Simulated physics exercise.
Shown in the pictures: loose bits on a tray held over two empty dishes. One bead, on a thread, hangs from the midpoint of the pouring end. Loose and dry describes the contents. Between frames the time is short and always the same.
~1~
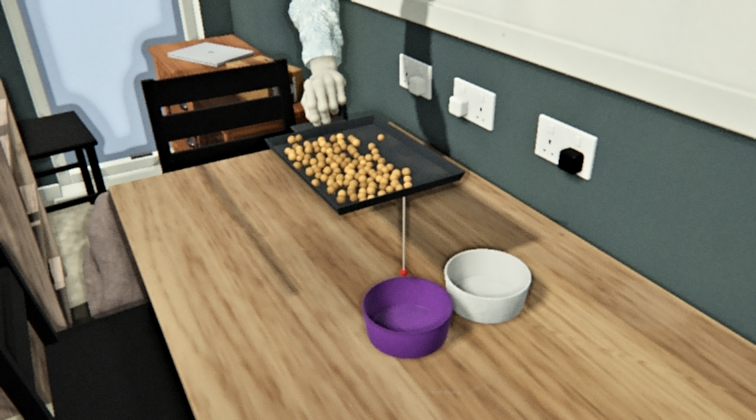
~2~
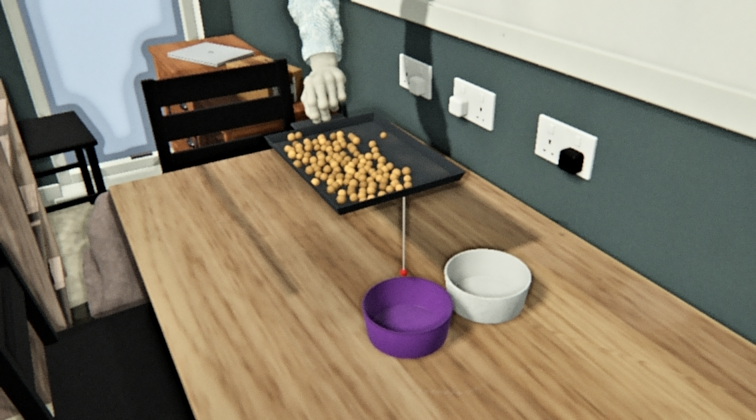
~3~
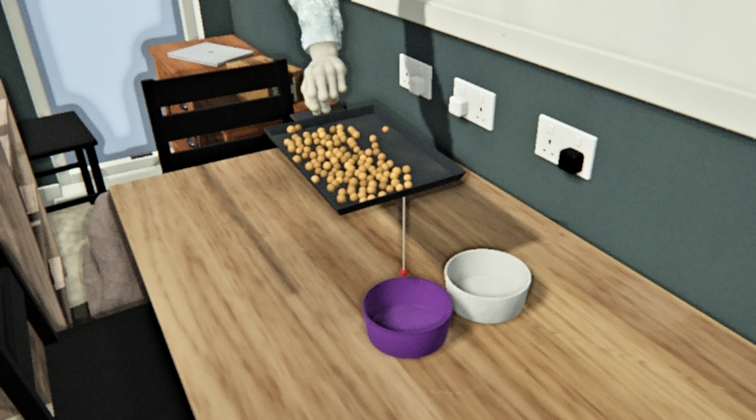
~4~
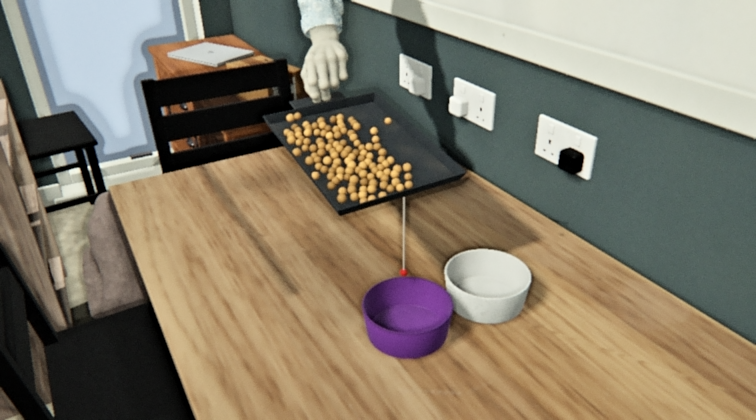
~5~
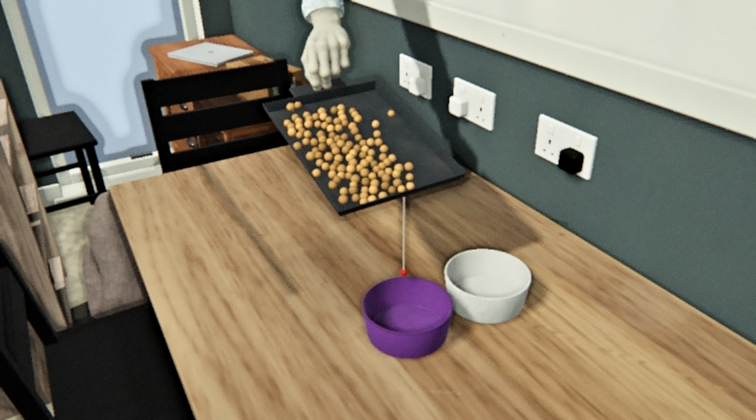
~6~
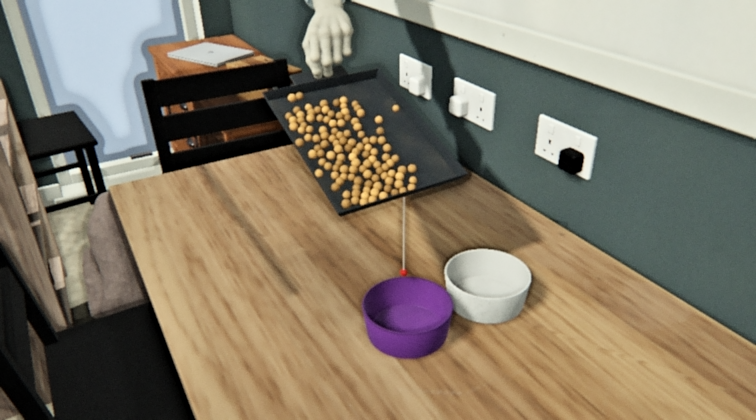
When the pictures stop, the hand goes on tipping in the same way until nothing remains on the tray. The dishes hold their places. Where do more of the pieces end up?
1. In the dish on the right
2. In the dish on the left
2.
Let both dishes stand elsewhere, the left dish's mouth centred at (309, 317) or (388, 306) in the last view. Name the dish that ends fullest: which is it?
For the first position it is the one at right; for the second, the one at left.
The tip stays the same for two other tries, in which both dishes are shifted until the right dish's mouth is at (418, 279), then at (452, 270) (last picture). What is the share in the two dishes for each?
Result: 50 % and 60 %.
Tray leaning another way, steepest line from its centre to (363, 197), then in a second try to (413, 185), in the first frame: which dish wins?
The first tilt favours the dish to the left, the second the dish to the right.
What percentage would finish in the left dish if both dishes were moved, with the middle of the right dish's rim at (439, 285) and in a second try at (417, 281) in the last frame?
Around 40 % followed by around 20 %.
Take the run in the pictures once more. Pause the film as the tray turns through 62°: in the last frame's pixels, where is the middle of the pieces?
The middle of the load sits near (393, 205).
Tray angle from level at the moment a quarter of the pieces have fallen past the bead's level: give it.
Roughly 70 degrees from level.
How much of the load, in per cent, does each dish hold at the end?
60 percent ends in the left dish, 10 percent in the right.
Just after the last frame, tray tipped steeply; roughly half on the tray; about a tenth in the left dish; about a tenth outside both; roughly a third in the air.
A moment on, tray tipped right over; roughly half in the left dish; about a tenth in the right dish; roughly a quarter outside both; about a tenth in the air.
Further on, tray tipped past a quarter turn; roughly half in the left dish; about a tenth in the right dish; roughly a third outside both.
When it is over, tray tipped past a quarter turn; roughly half in the left dish; about a tenth in the right dish; roughly a third outside both.
